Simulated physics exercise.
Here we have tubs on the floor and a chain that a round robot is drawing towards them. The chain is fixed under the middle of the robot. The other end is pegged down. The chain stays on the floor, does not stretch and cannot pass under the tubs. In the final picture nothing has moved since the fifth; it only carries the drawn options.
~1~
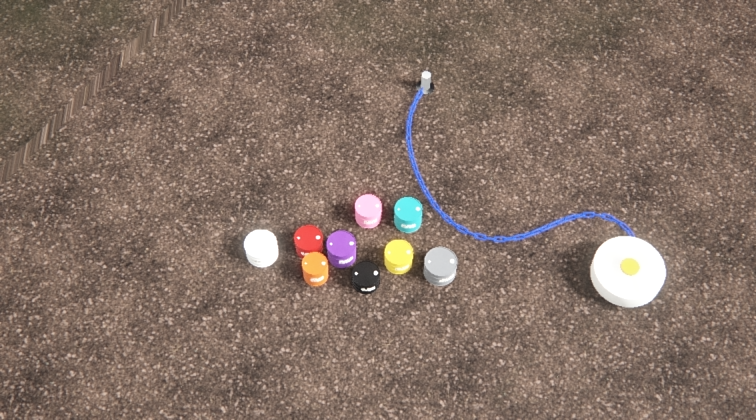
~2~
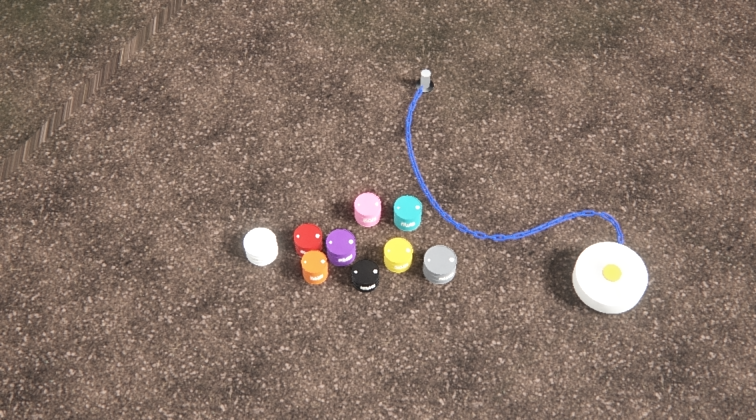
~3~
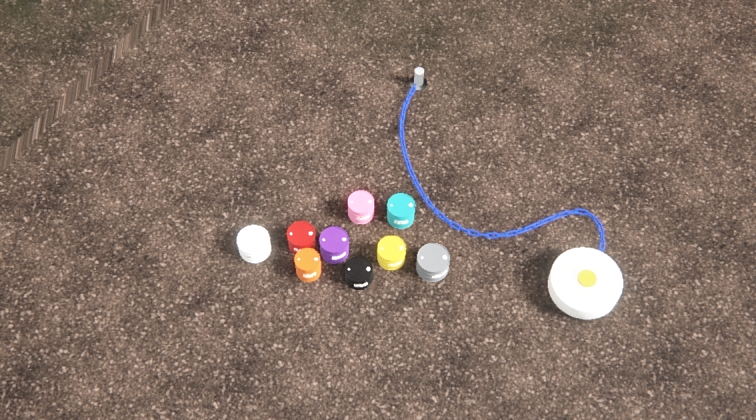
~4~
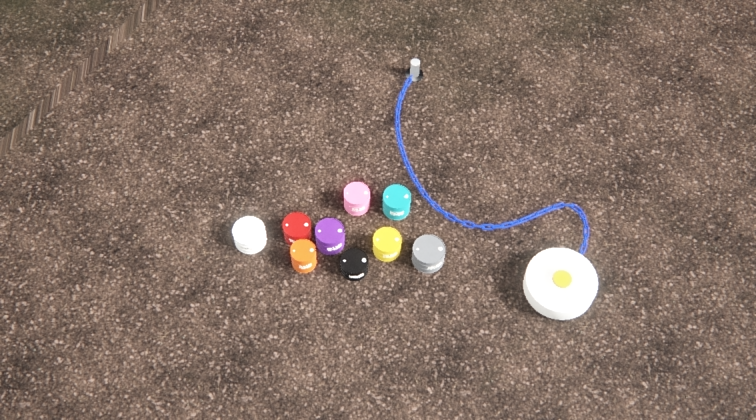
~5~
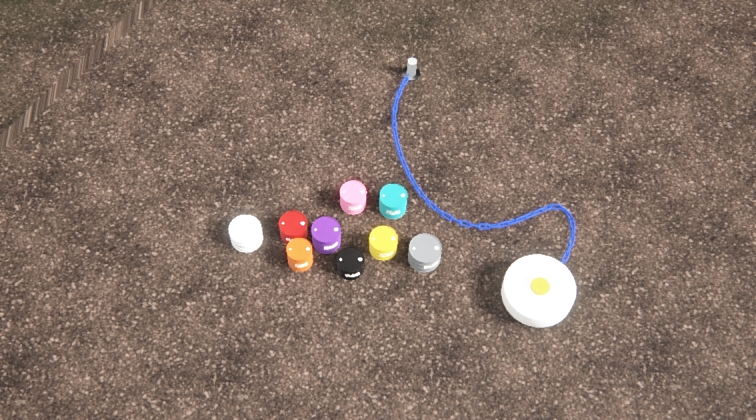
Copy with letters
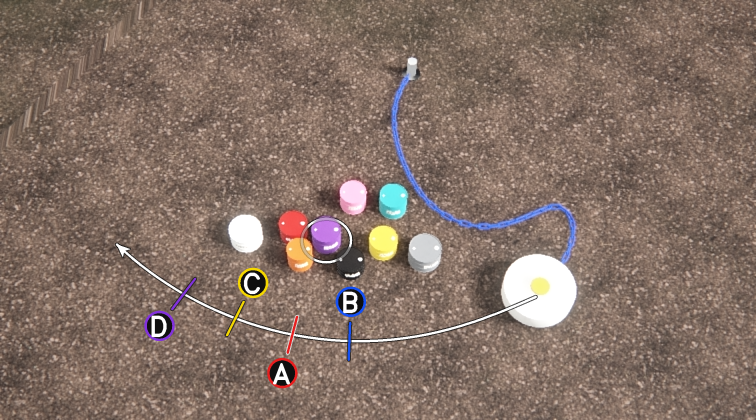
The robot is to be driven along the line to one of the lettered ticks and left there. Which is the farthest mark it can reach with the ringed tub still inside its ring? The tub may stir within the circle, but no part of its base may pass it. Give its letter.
At D, and not beyond.
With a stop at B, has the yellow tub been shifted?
By then, no.
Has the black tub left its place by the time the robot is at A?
No.
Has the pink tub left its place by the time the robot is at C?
No.
On the marked copy, A at (292, 335); B at (349, 341); C at (235, 318); D at (184, 294); the ring at (326, 240); the route from (536, 297) via (307, 337) to (117, 244).
Following D. Soon after the start, robot (416, 332); purple tub (326, 235).
Later, robot (283, 328); purple tub (326, 235).
In the end, robot (182, 289); grey tub (391, 226); yellow tub (367, 242); black tub (347, 261); purple tub (326, 235); the purple tub is still in its ring.
As for the rest, A is safe but short; B is safe but short; C is safe but short.
